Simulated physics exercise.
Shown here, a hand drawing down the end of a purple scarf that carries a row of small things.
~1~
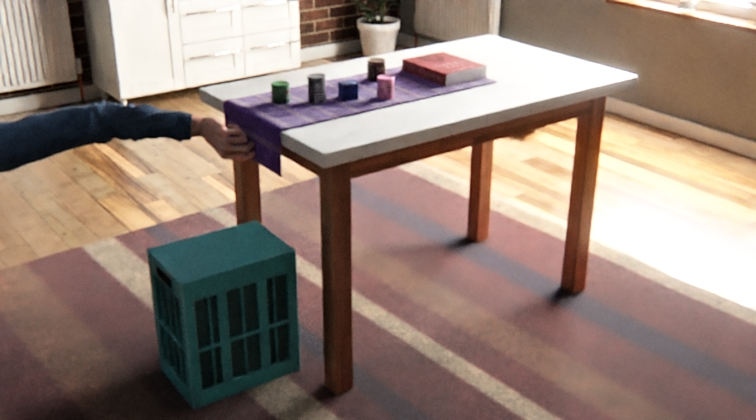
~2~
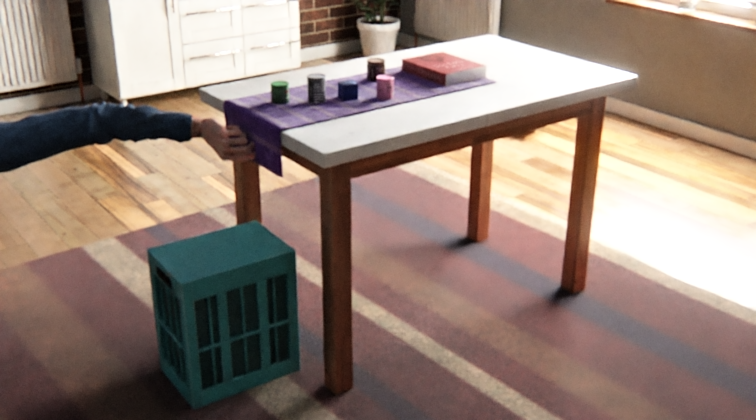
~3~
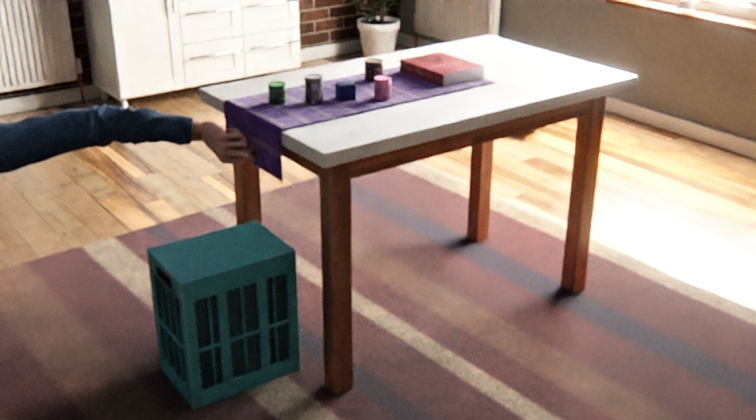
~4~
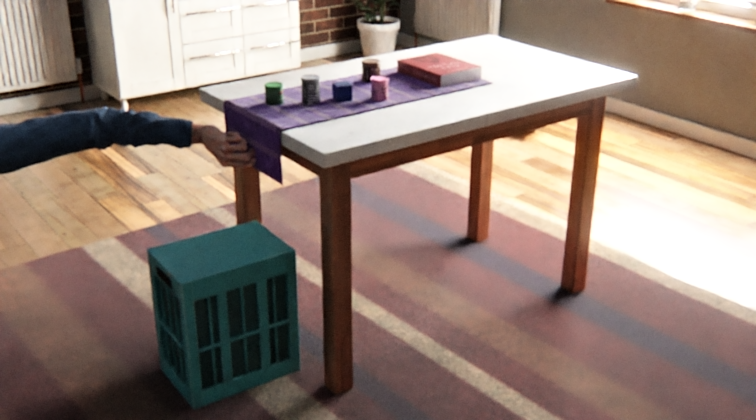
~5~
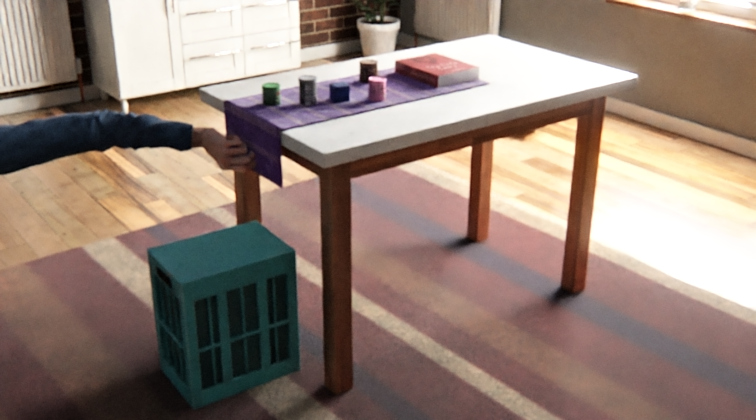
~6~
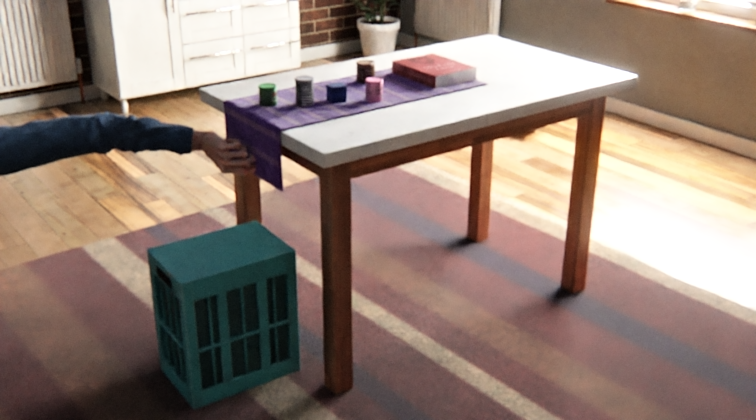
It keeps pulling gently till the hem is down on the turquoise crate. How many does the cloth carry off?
The count of fallen things is two.
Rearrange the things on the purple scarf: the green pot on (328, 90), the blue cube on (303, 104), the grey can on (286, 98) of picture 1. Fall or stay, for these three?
The green pot stays on, the blue cube falls, the grey can tumbles off.
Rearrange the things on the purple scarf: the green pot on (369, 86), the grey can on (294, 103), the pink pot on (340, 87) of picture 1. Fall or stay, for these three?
The green pot keeps its place on top, the grey can drops off, the pink pot stays on.
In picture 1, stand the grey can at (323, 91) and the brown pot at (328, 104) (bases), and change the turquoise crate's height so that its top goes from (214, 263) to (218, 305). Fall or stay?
The grey can falls, the brown pot tumbles off.
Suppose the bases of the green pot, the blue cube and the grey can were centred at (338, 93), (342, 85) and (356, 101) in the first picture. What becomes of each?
The green pot stays on; the blue cube remains up; the grey can keeps its place on top.
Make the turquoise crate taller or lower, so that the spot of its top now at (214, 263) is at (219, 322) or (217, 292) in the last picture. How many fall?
In that case 4 and 3.
A little later, hem near (255, 214); green pot gone.
Next, hem on the crate; green pot and grey can gone.
When it is over, hem on the crate; green pot and grey can gone. It carries off two.
